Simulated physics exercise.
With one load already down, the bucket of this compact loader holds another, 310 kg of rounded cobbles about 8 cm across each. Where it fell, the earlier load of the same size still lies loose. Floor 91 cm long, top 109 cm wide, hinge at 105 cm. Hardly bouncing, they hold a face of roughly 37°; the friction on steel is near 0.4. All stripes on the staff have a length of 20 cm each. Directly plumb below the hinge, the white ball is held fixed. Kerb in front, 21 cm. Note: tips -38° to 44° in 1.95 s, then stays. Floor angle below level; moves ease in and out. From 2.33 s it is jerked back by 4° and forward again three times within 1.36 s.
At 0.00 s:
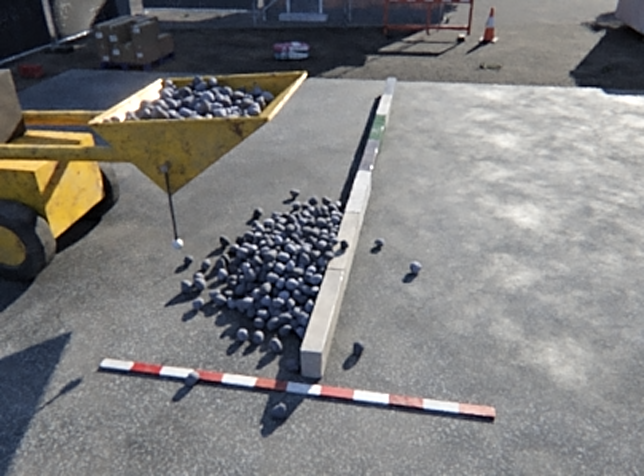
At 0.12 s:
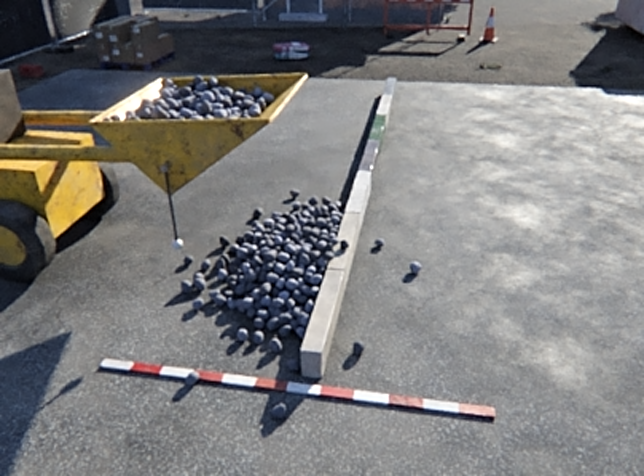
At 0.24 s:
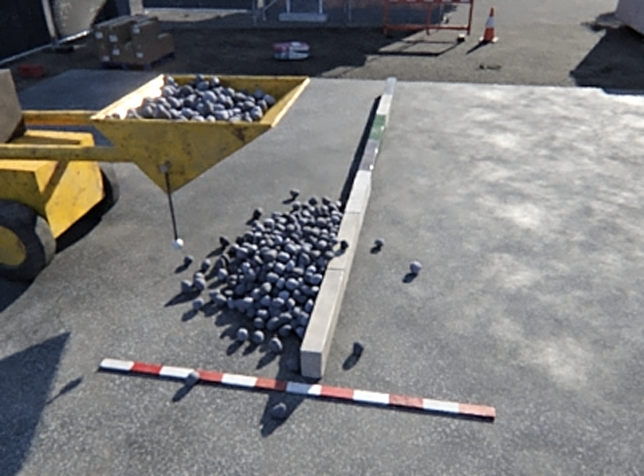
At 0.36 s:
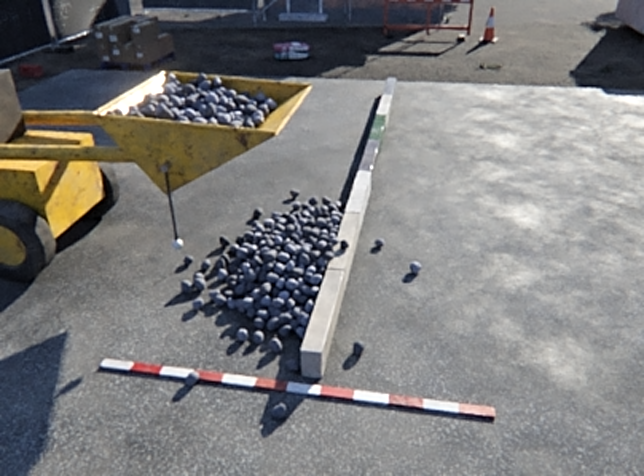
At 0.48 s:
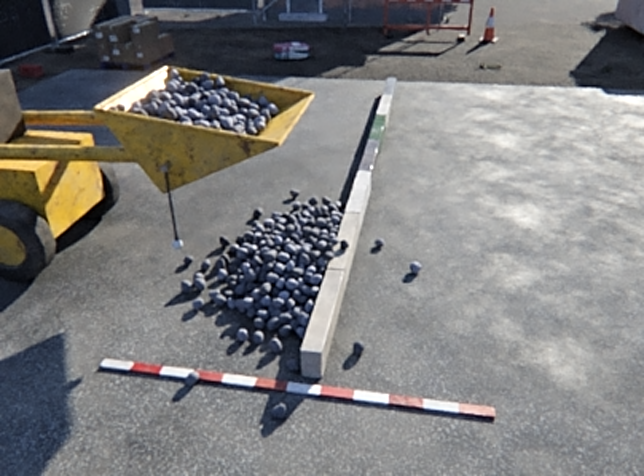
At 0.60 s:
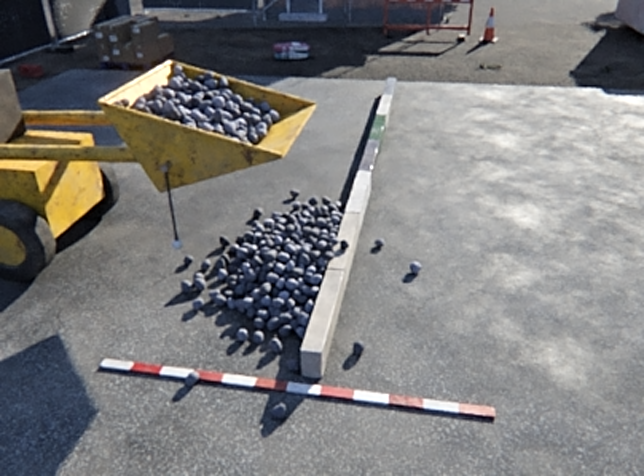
The clip opens on a yellow loader bucket full of rounded grey stones, raised at the left beside a loose pile of similar stones lying against a low kerb, with a red-and-white staff in front. The bucket slowly tilts forward, its right lip lowering slightly, while the pile on the ground stays still.
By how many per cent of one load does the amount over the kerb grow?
It grows by about 5 per cent of one load.
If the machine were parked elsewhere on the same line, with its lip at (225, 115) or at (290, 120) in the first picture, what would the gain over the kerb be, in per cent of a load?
First place: Roughly 0 %; second place: Roughly 15 %.
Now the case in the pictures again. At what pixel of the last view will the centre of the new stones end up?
The centre sits about (291, 242).
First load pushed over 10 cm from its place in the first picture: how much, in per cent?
I'd say roughly 10 per cent of them.
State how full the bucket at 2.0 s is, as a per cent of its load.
Near 20 per cent of the load is held.
After 1.5 s the floor is at 31°; in per cent of one load, 98 in the bucket, 101 on this side of the kerb, 1 over the kerb; the foremost stones are at (351, 267).
After 2.0 s the floor is at 44°; in per cent of one load, 21 in the bucket, 177 on this side of the kerb, 2 over the kerb; the foremost stones are at (378, 271).
After 4.1 s the floor is at 44°; in per cent of one load, 0 in the bucket, 195 on this side of the kerb, 5 over the kerb; the foremost stones are at (414, 284).
After 6.7 s the floor is at 44°; in per cent of one load, 0 in the bucket, 195 on this side of the kerb, 5 over the kerb; the foremost stones are at (414, 284). Net gain over the kerb, 5.
